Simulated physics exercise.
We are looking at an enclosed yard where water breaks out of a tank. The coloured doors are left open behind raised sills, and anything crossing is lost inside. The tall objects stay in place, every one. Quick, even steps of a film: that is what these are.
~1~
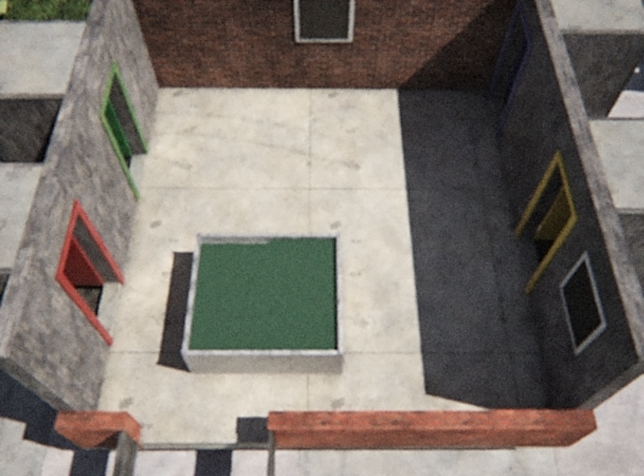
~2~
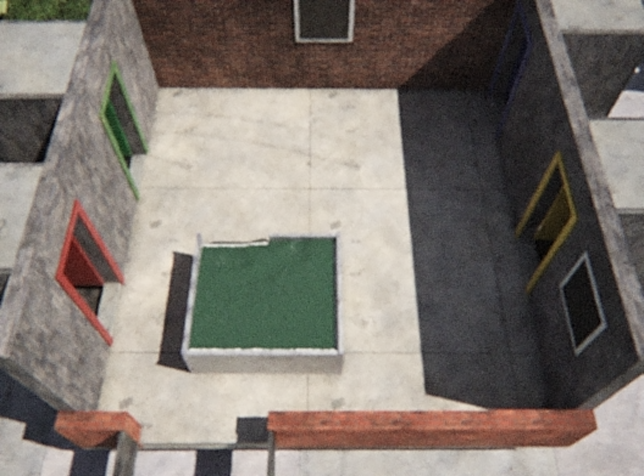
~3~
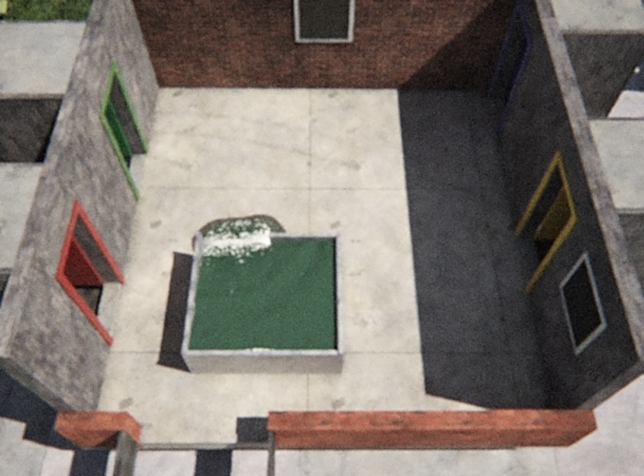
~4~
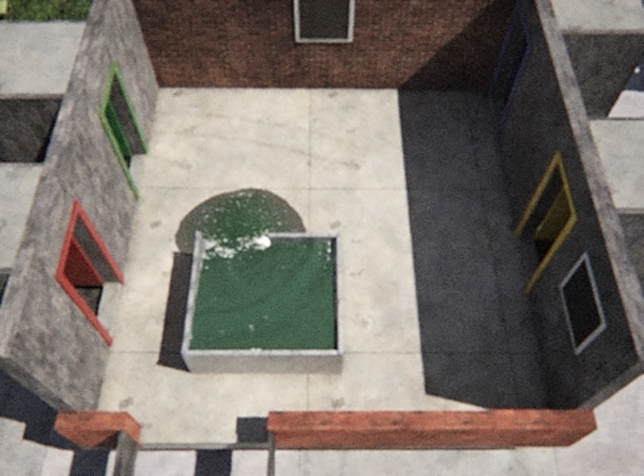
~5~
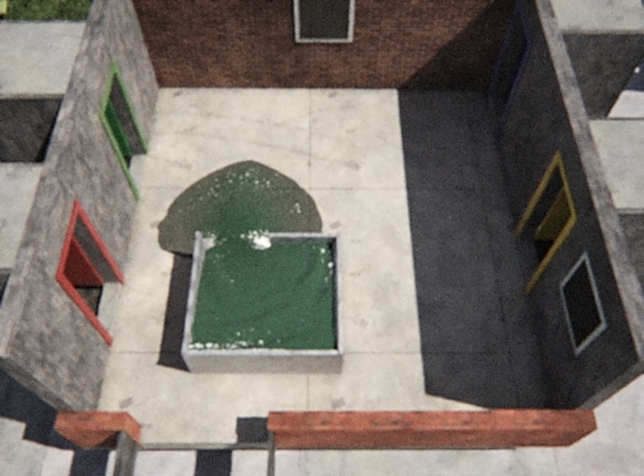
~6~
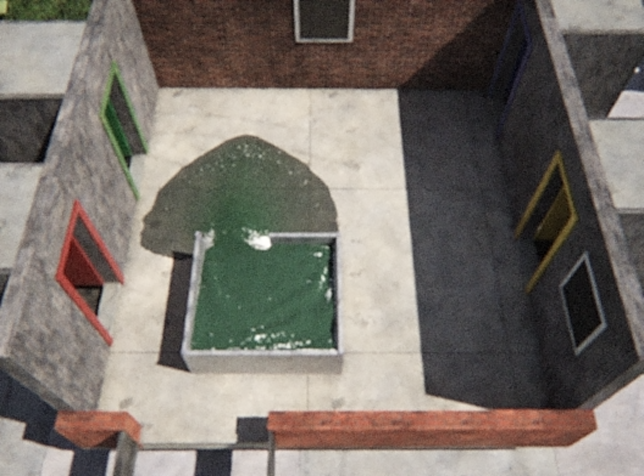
To begin with, a tank of green water sits whole and still in a walled yard with coloured, open doorways. Water then breaks out through a gap on its far side, foaming white, and spreads across the pale floor in a widening, rounded dark green pool toward the brick wall.
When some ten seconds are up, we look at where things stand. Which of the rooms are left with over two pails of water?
Result: The yellow door is going to allow two buckets or less; the green door is going to allow over two buckets; the red door is going to allow two buckets or less; the blue door is going to allow over two buckets.
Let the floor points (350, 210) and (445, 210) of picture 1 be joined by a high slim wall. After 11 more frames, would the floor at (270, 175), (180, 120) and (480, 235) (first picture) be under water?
Results in sequence: Swamped / swamped / bone-dry.
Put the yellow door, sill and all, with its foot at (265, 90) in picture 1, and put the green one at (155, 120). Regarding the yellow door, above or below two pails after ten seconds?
I'd say the yellow one tops it.
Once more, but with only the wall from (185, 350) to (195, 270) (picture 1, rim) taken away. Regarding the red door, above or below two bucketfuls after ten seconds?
In that case, red overshoots.
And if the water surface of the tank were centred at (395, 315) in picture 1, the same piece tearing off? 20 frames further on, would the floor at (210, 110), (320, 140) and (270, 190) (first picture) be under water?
Check in sequence: Soaked through, soaked through, soaked through.
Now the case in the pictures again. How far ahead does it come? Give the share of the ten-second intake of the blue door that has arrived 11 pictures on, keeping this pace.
Approximately 0 in a hundred, I reckon.
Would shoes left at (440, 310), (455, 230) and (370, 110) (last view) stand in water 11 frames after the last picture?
Result, as listed: Not wetted / not wetted / wetted.
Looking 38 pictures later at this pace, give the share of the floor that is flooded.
Some 60 per cent.
A moment on, water covers 35 % of the floor; the yellow door not reached, the green door under two buckets in, the red door not reached, the blue door not reached.
Next, water covers 35 % of the floor; the yellow door not reached, the green door over two buckets in, the red door not reached, the blue door not reached.
Then, water covers 45 % of the floor; the yellow door not reached, the green door far over two buckets in, the red door wet at the sill, nothing in, the blue door wet at the sill, nothing in.
Later, water covers 60 % of the floor; the yellow door wet at the sill, nothing in, the green door far over two buckets in, the red door wet at the sill, nothing in, the blue door over two buckets in.
In the end, water covers 90 % of the floor; the yellow door wet at the sill, nothing in, the green door far over two buckets in, the red door wet at the sill, nothing in, the blue door far over two buckets in.
